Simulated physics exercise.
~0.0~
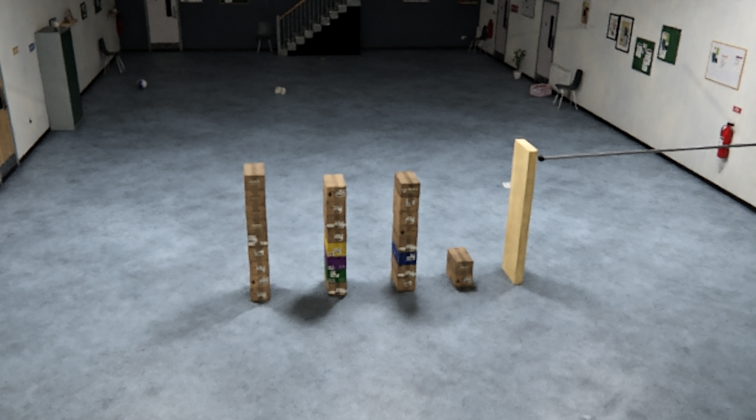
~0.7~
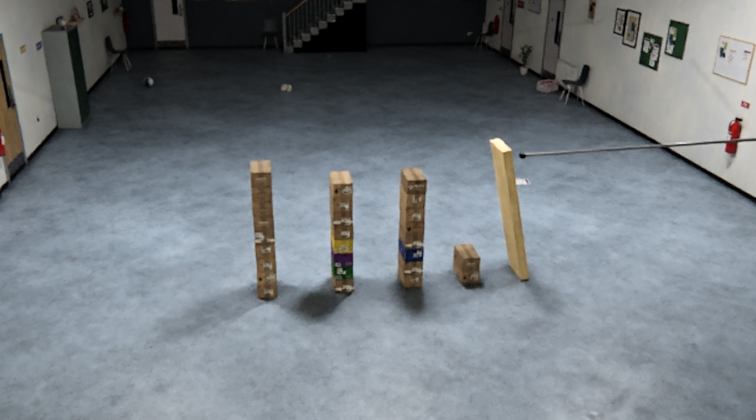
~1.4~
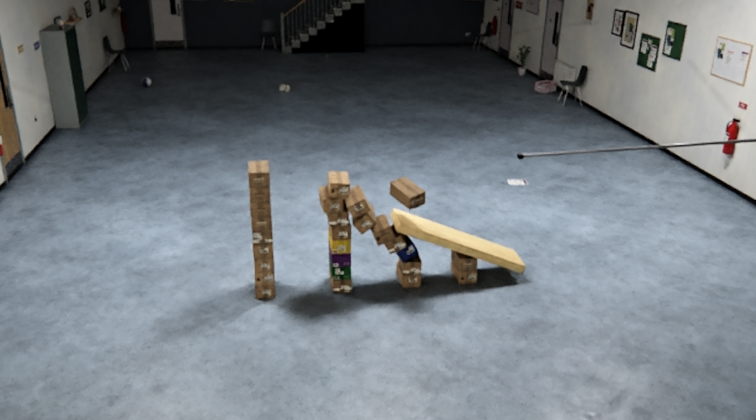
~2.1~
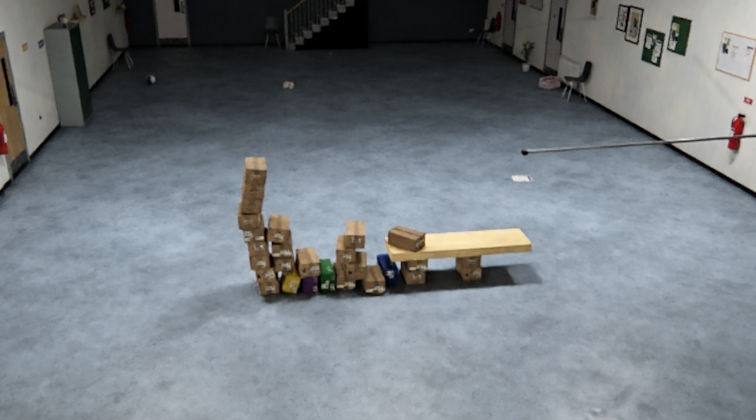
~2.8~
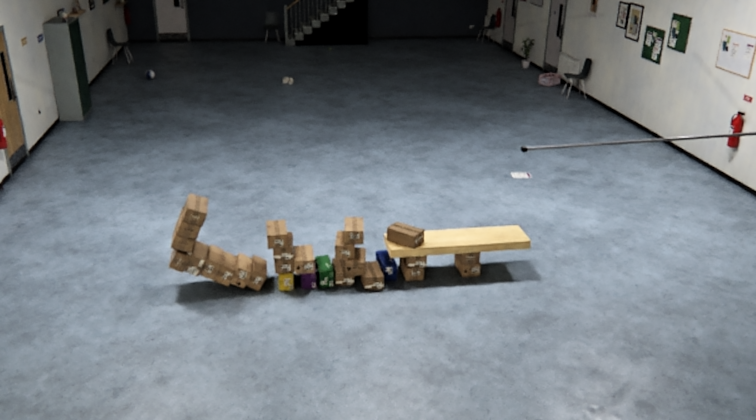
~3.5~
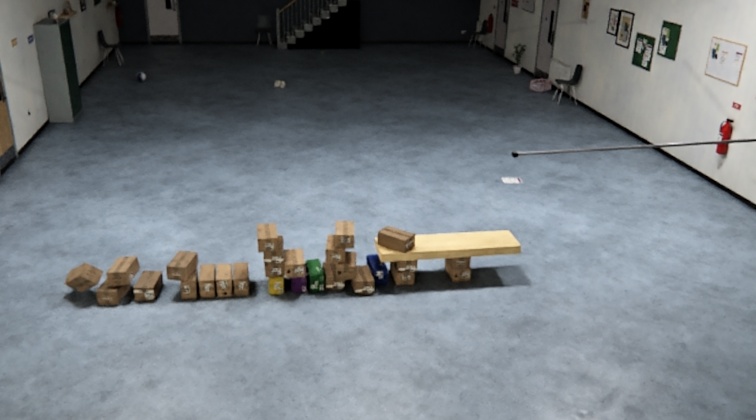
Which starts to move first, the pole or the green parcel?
The pole moves first, pushing the board over to the left. The green parcel only starts to move later, when the middle column collapses.
